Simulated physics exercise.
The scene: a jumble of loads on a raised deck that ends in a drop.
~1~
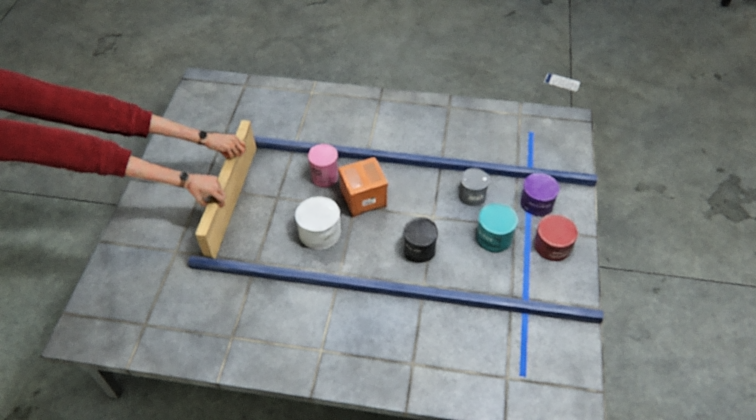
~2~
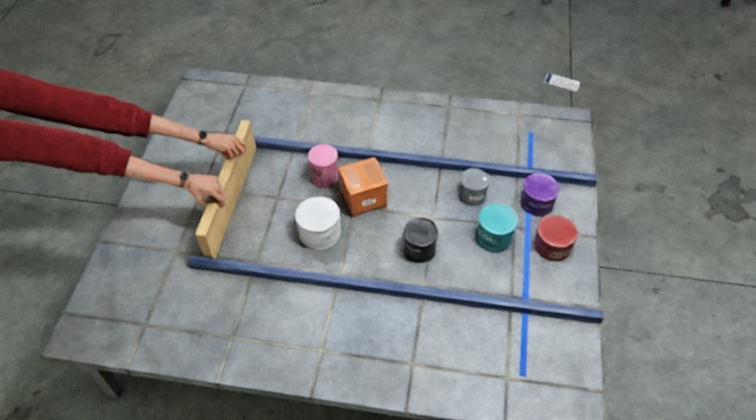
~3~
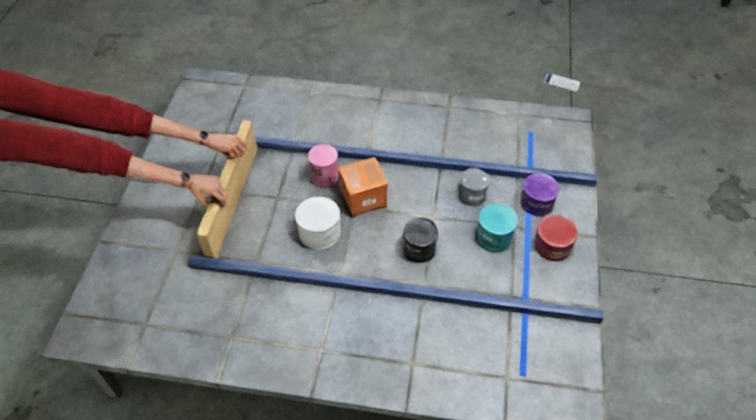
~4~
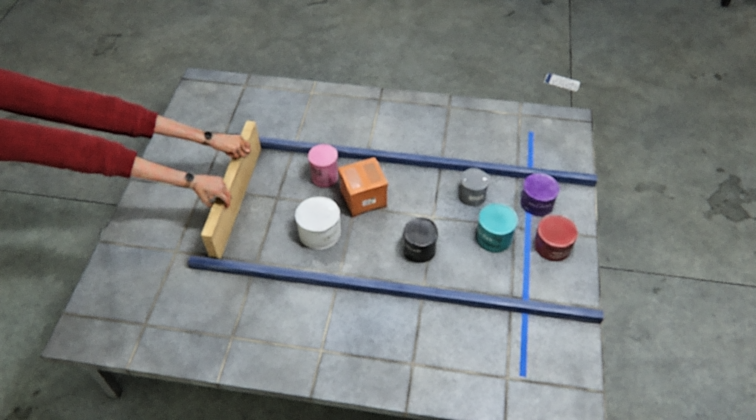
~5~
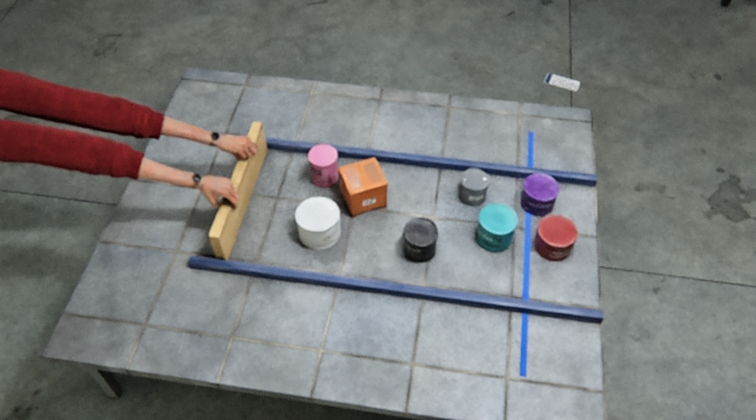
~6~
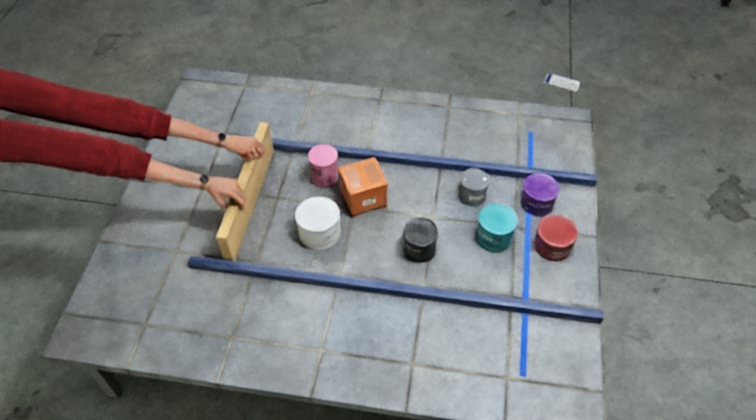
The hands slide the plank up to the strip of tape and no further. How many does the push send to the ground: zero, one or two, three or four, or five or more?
As it turns out, the number that fall off is one or two.
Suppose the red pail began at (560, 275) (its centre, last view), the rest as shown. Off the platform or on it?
From there it drops off.
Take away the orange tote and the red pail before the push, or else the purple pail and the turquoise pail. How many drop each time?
1 in the first case, 0 in the second.
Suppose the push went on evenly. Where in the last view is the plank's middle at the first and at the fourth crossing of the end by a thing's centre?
At (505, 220) for the first, at (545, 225) for the fourth.
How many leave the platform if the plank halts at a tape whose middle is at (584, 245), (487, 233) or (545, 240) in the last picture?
Try by try, 8, 0 and 4.
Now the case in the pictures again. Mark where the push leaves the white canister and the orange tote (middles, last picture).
First (551, 261), then (559, 216).
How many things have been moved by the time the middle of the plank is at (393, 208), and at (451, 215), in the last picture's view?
At the one place 4, at the other 6.
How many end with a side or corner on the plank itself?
In contact: 3.
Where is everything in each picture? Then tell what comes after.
The first frame shows red pail (555, 238); purple pail (539, 195); turquoise pail (496, 228); plank (229, 188); tape (528, 238).
The second frame shows purple pail (539, 195); orange tote (363, 188).
The third frame shows turquoise pail (496, 228); white canister (319, 223).
The fourth frame shows red pail (555, 238); grey canister (474, 188).
The fifth frame shows purple pail (539, 195); pink pail (324, 166).
The sixth frame shows red pail (555, 238); purple pail (539, 195); turquoise pail (496, 228); plank (248, 190); tape (528, 238).
Early on, none off yet; red pail at rest near (555, 238); purple pail at rest near (539, 195); turquoise pail at rest near (496, 228).
Finally, the number that fall off is one or two; lost, purple pail and red pail.
